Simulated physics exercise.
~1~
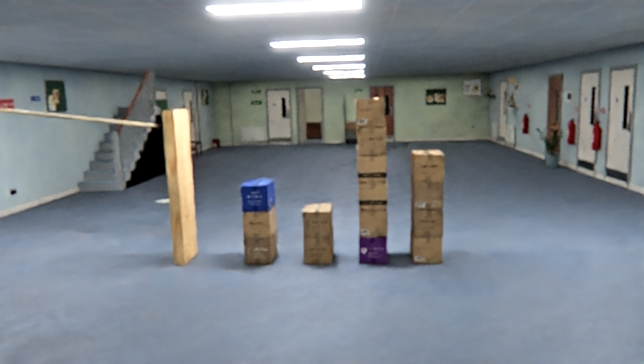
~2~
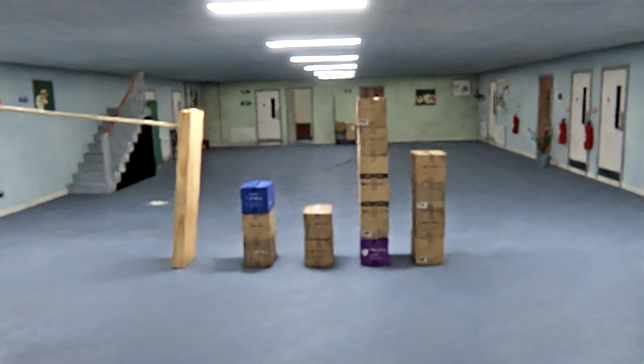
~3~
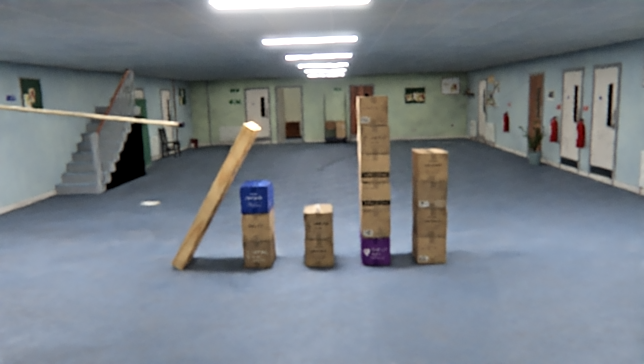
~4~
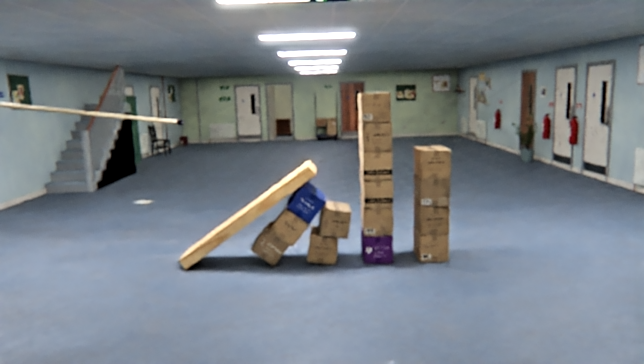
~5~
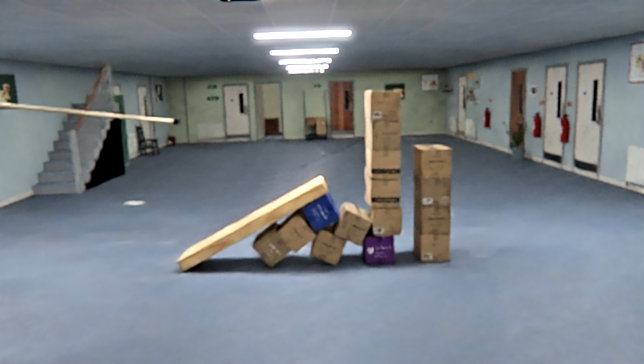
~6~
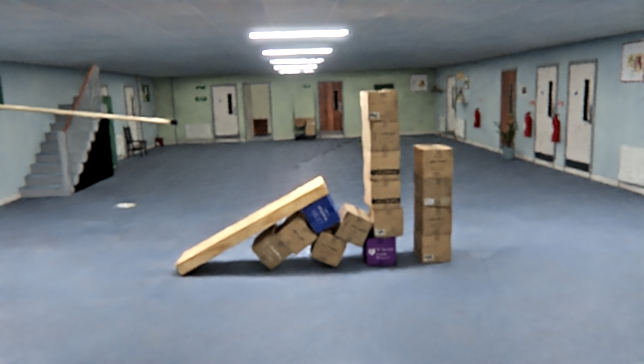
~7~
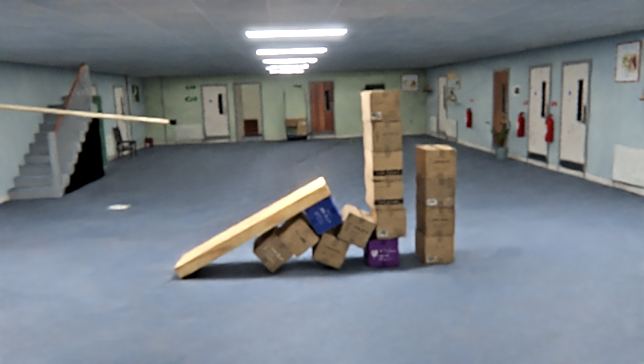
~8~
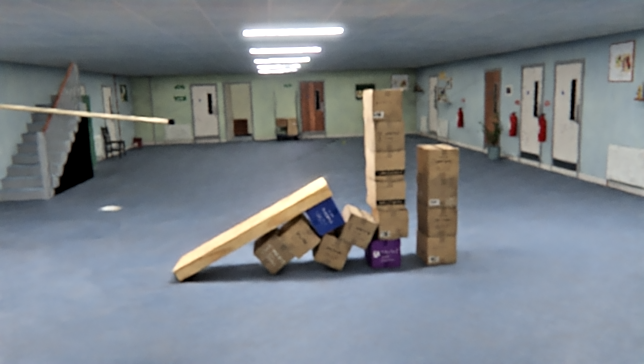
We see a wooden board tip rightward into a row of taped carton columns in a large hall, toppling the first column, topped by a blue carton, against the short stack beside it; the leaning heap settles against the tall column, which stays standing with the last one.
